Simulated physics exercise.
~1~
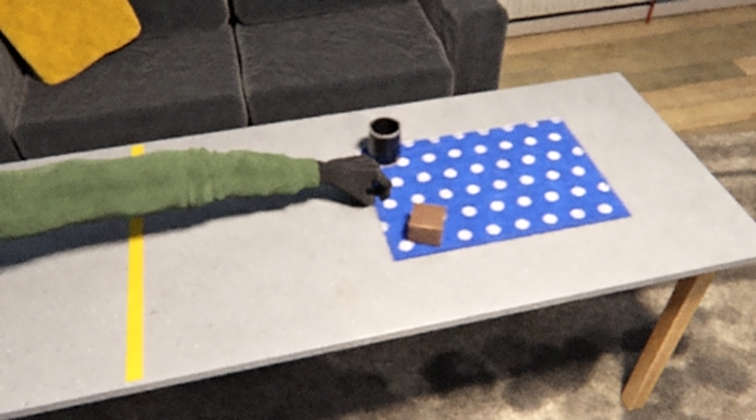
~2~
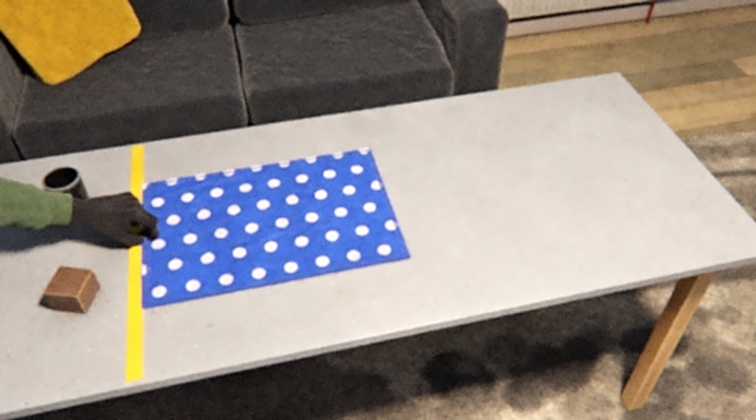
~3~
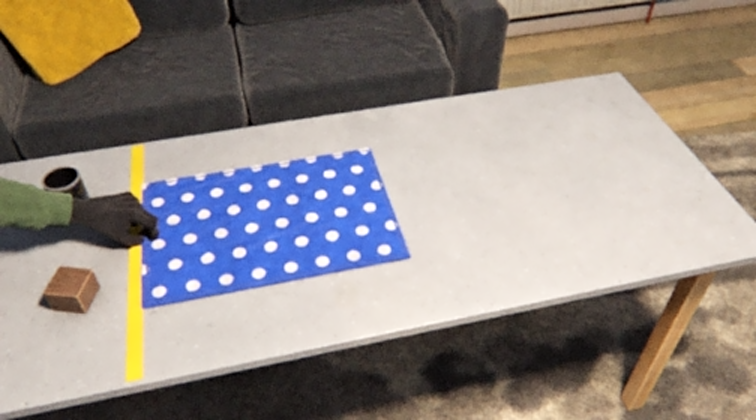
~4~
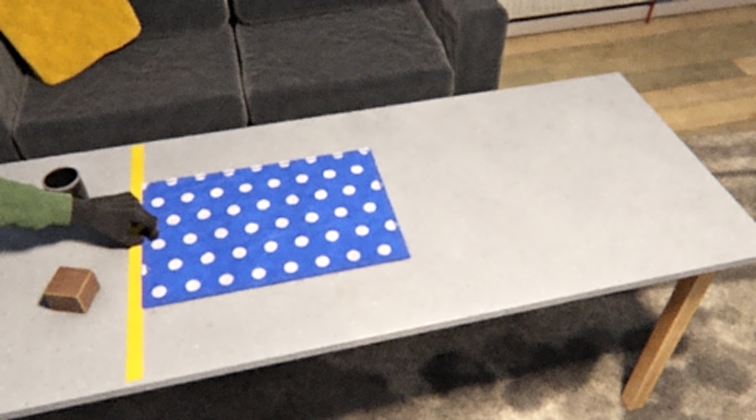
On a grey table, a gloved hand pulling a polka-dot cloth left to yellow tape, mug and brown block ending beyond it.
